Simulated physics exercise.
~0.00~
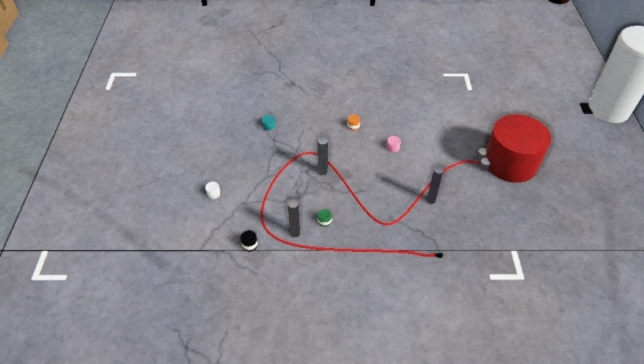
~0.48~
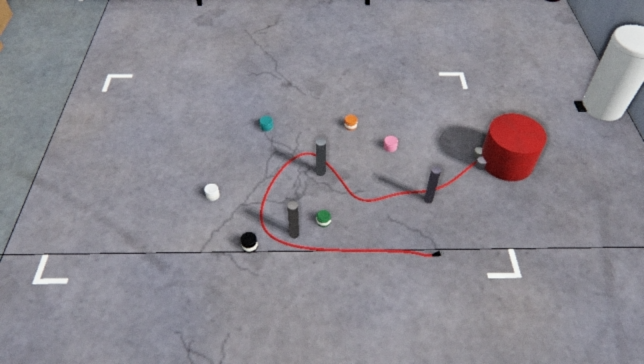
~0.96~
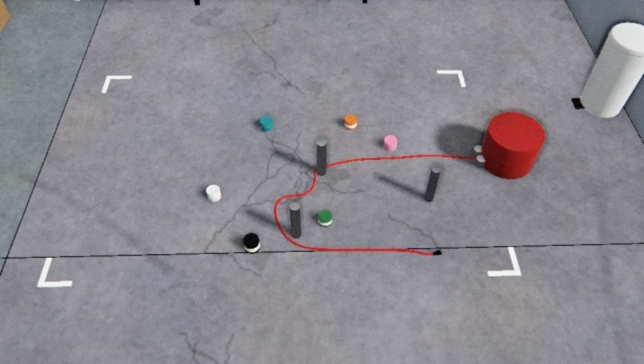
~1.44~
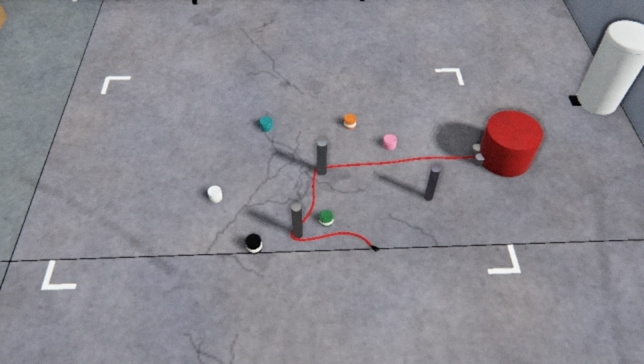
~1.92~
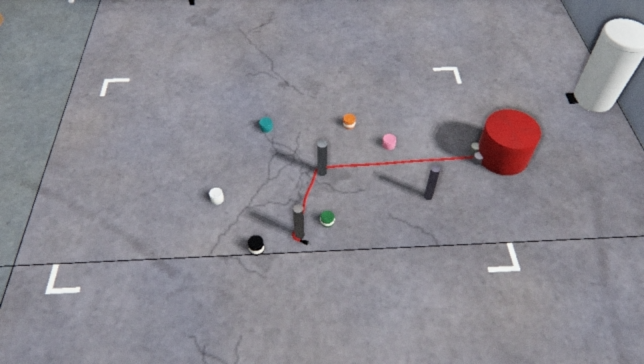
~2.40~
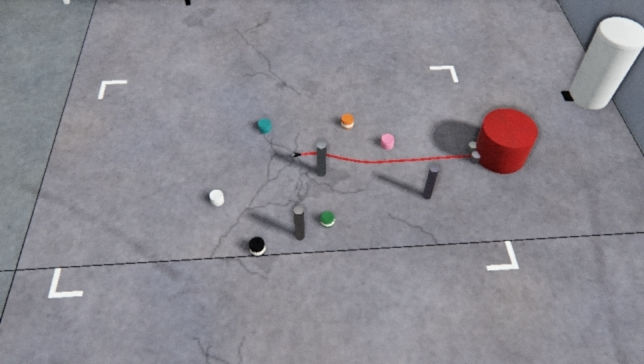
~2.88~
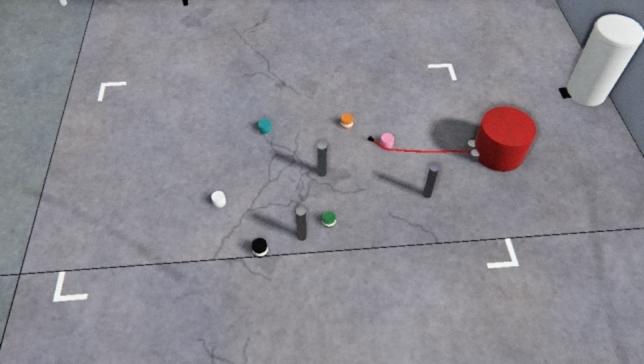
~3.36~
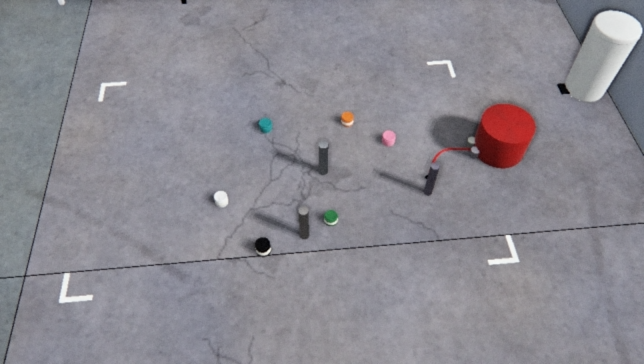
Red reel drawing in its red lead around dark posts on a grey floor, leaving a short end beside the right post.
